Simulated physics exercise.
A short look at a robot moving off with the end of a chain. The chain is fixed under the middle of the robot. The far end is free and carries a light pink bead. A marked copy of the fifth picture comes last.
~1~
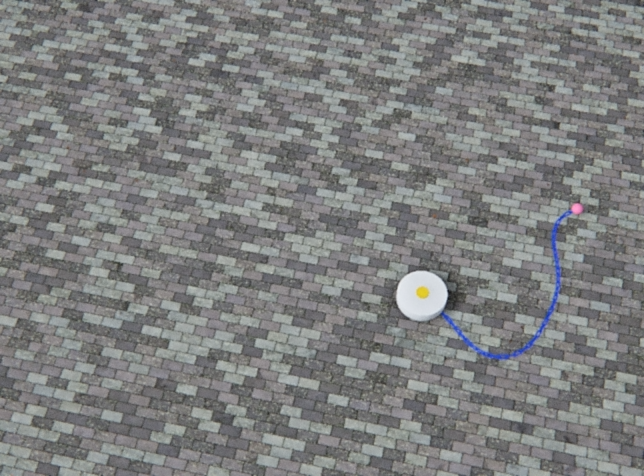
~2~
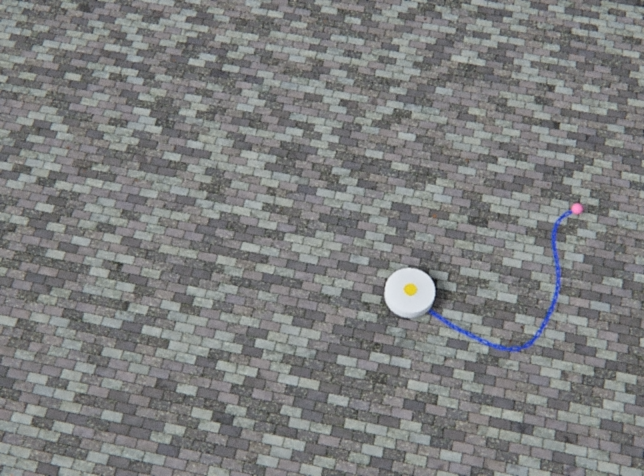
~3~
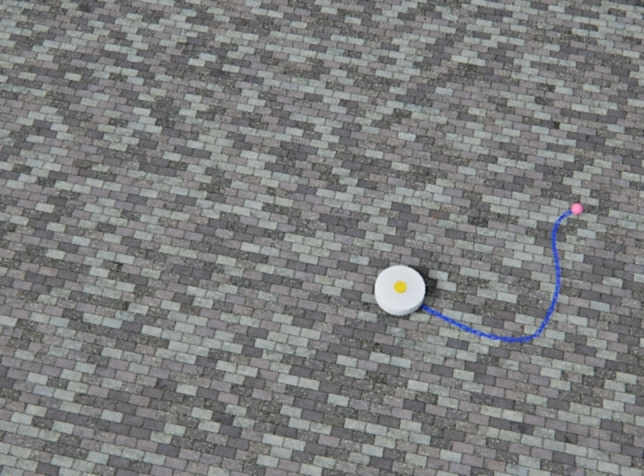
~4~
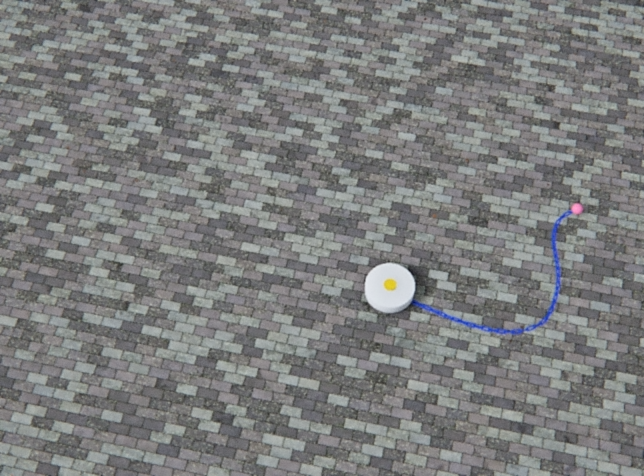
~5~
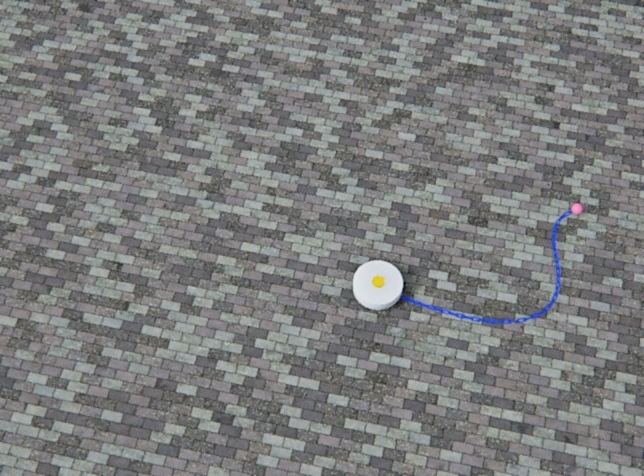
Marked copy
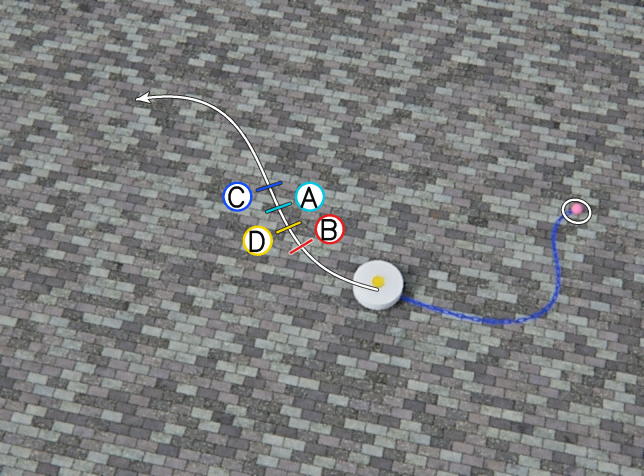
On grey brick paving, a round white robot with a yellow dot moves left, pulling one end of a curving blue chain.
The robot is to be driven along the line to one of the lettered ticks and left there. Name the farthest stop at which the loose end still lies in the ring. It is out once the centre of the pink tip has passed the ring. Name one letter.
B.
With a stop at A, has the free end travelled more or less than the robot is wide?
By then, less.
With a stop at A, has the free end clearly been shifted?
Yes.
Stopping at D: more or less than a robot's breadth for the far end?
Less.
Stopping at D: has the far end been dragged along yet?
Yes.
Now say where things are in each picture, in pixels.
The first picture shows free end (578, 209); robot (422, 296).
The second picture shows robot (410, 294); free end (578, 209).
The third picture shows robot (400, 291); free end (578, 209).
The fourth picture shows robot (390, 289); free end (578, 209).
The fifth picture shows robot (378, 286); free end (578, 209).
On the marked copy, A at (278, 208); B at (301, 247); C at (269, 187); D at (288, 227); the ring at (577, 211); the route from (377, 290) via (263, 172) to (137, 99).
Taking B. A third of the way, robot (347, 276), middle of the chain (501, 301), free end (577, 209).
Two thirds of the way, robot (320, 261), middle of the chain (473, 285), free end (576, 209).
When it is over, robot (301, 242), middle of the chain (452, 274), free end (571, 213); the free end is still in its ring.
As for the rest, A drags the free end to (558, 226); C drags the free end to (547, 233); D drags the free end to (565, 219).
